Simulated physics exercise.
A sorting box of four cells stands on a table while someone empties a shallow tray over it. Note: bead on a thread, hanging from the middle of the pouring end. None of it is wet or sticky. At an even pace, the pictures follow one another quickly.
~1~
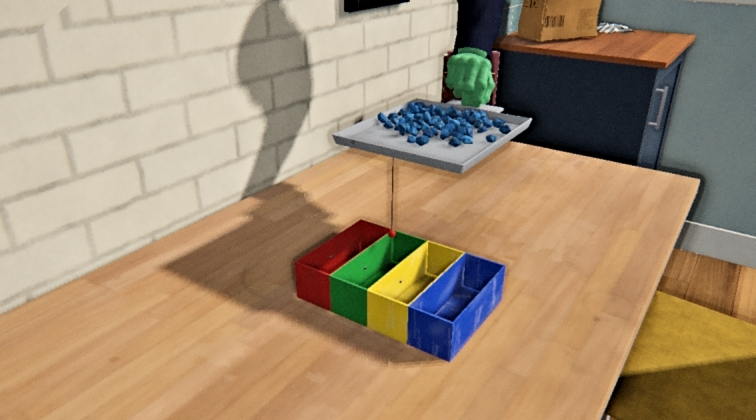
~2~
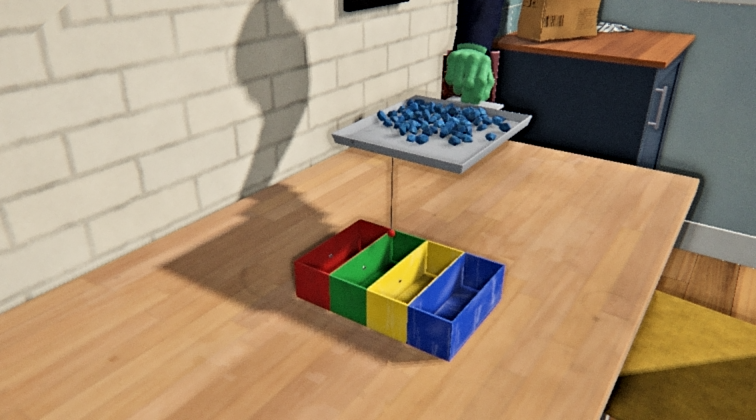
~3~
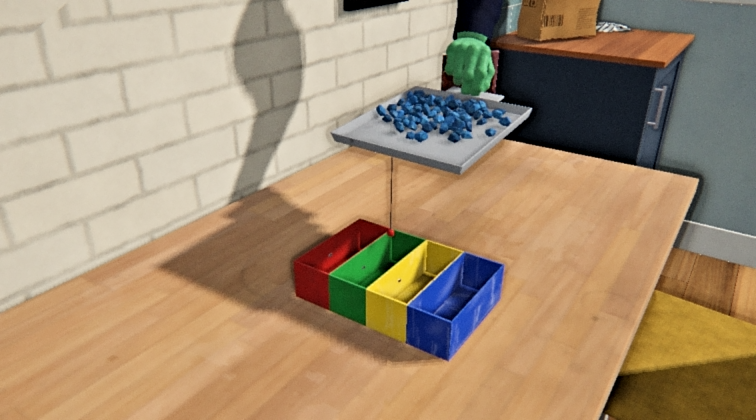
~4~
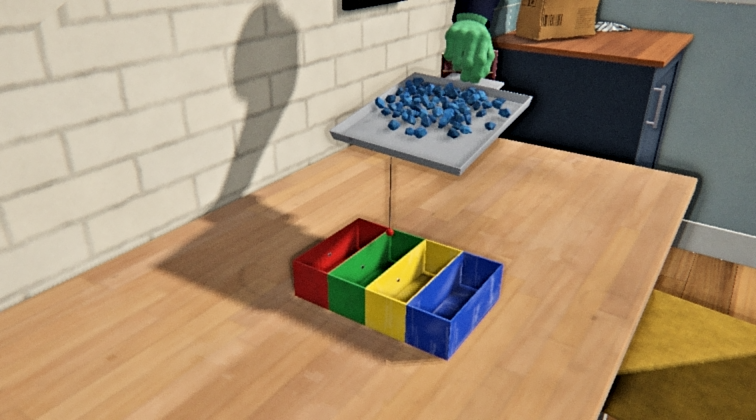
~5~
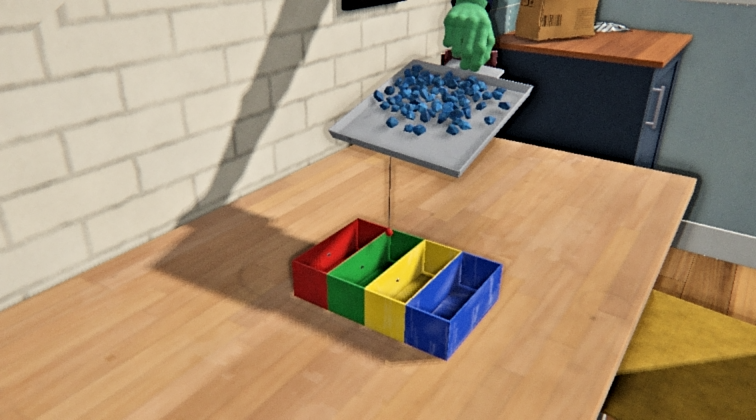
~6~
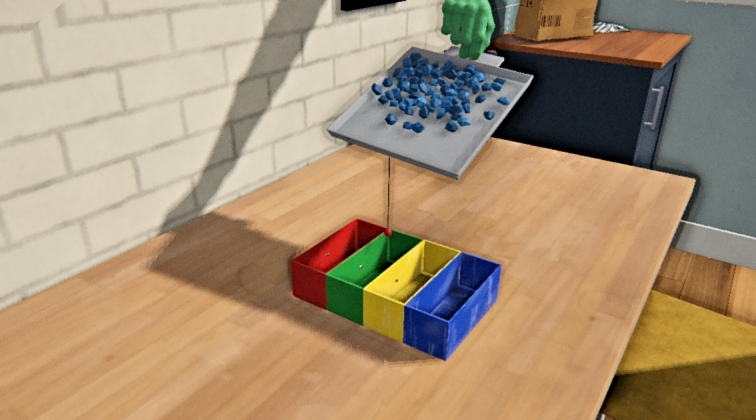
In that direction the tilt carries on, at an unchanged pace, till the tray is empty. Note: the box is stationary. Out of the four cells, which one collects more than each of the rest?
The yellow cell collects the most.
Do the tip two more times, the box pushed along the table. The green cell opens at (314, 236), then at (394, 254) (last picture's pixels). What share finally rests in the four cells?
First try: Around 40 percent; second try: Around 90 percent.
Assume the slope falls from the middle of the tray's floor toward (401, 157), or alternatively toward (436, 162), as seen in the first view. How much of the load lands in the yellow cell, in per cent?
In order, 20 in a hundred and 50 in a hundred.
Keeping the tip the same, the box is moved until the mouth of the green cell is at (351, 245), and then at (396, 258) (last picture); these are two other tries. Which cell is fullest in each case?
The blue cell, then the yellow cell.
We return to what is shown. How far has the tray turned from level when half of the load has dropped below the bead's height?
85°.
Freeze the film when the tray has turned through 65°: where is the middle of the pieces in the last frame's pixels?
Centre estimate: (417, 152).
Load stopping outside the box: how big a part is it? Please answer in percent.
Close to 0 percent, I reckon.
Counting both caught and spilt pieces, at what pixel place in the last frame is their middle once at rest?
(399, 308).
Soon, tray tipped steeply; most on the tray; about a quarter falling or outside the box.
A while on, tray tipped past a quarter turn; a stray few on the tray; about a third in the yellow cell; about a quarter in the blue cell; about a quarter in the green cell; a small part in the red cell; a small part falling or outside the box.
Towards the end, tray tipped past a quarter turn; about a third in the yellow cell; about a quarter in the blue cell; about a quarter in the green cell; a small part in the red cell; a stray few falling or outside the box.
Finally, tray tipped past a quarter turn; about a third in the yellow cell; about a quarter in the blue cell; about a quarter in the green cell; a small part in the red cell; a stray few outside the box.
